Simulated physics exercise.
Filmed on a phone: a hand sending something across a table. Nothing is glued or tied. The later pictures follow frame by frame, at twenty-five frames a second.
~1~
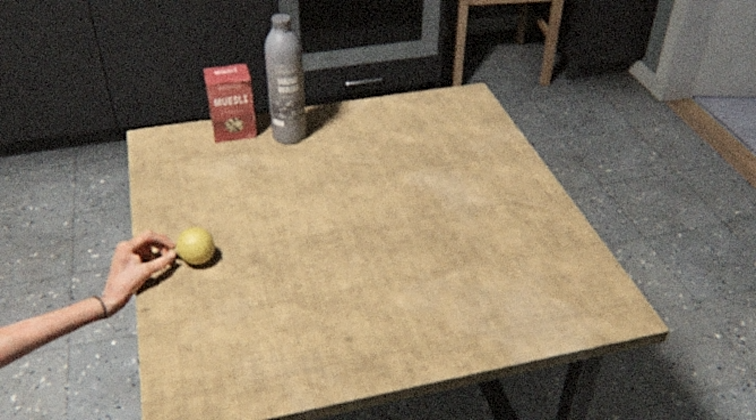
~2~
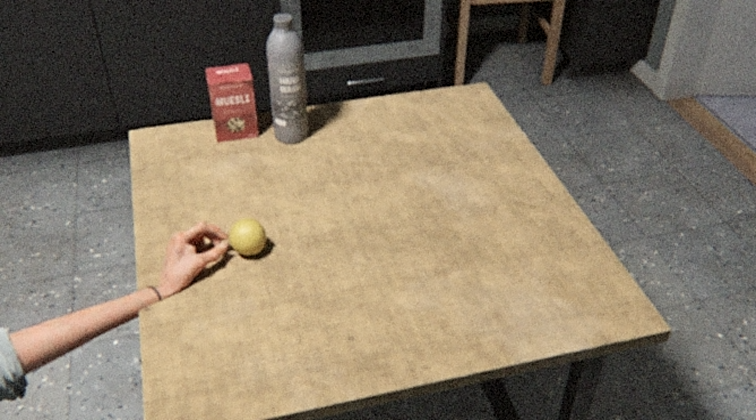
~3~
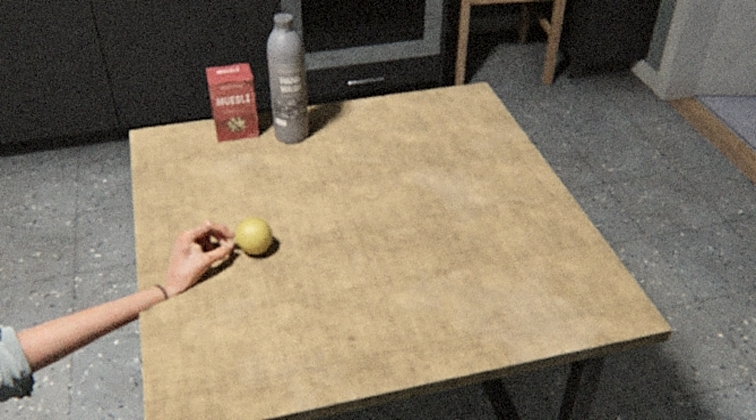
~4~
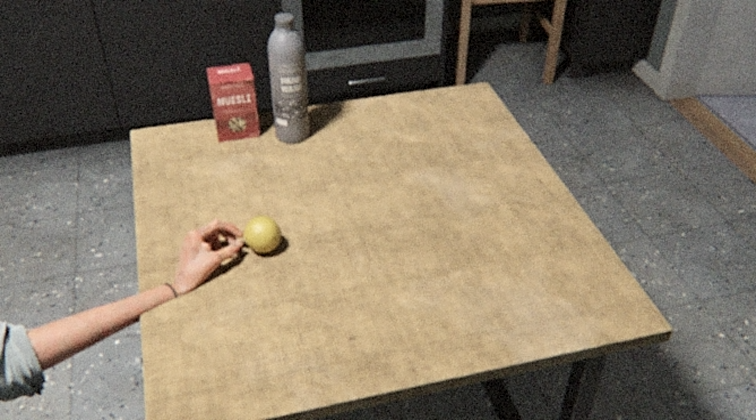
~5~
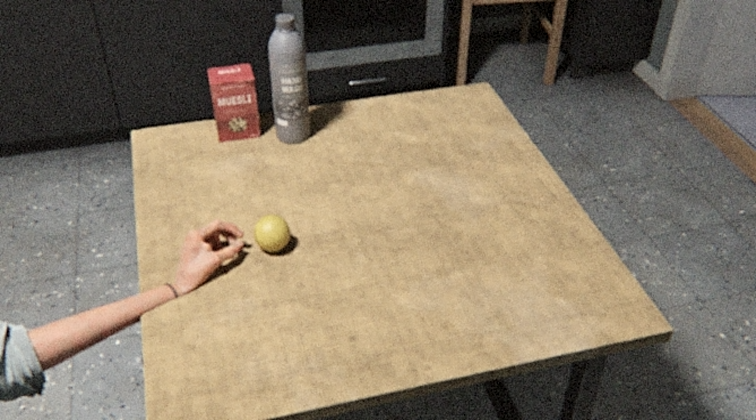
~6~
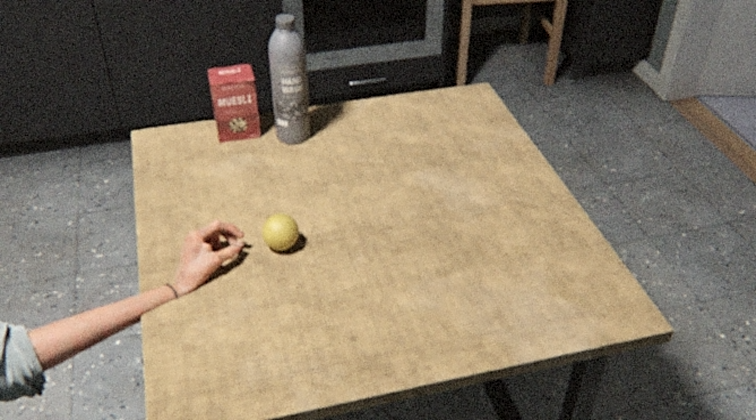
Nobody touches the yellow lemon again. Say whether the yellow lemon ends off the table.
The yellow lemon is still on the table.
Then, 0.30 s past the last view, yellow lemon displaced well along near (334, 223).
Then, 0.60 s past the last view, yellow lemon displaced well along near (372, 217).
Finally, moved from the start, yellow lemon. Final places as the last picture's camera would see them, yellow lemon near (405, 211).
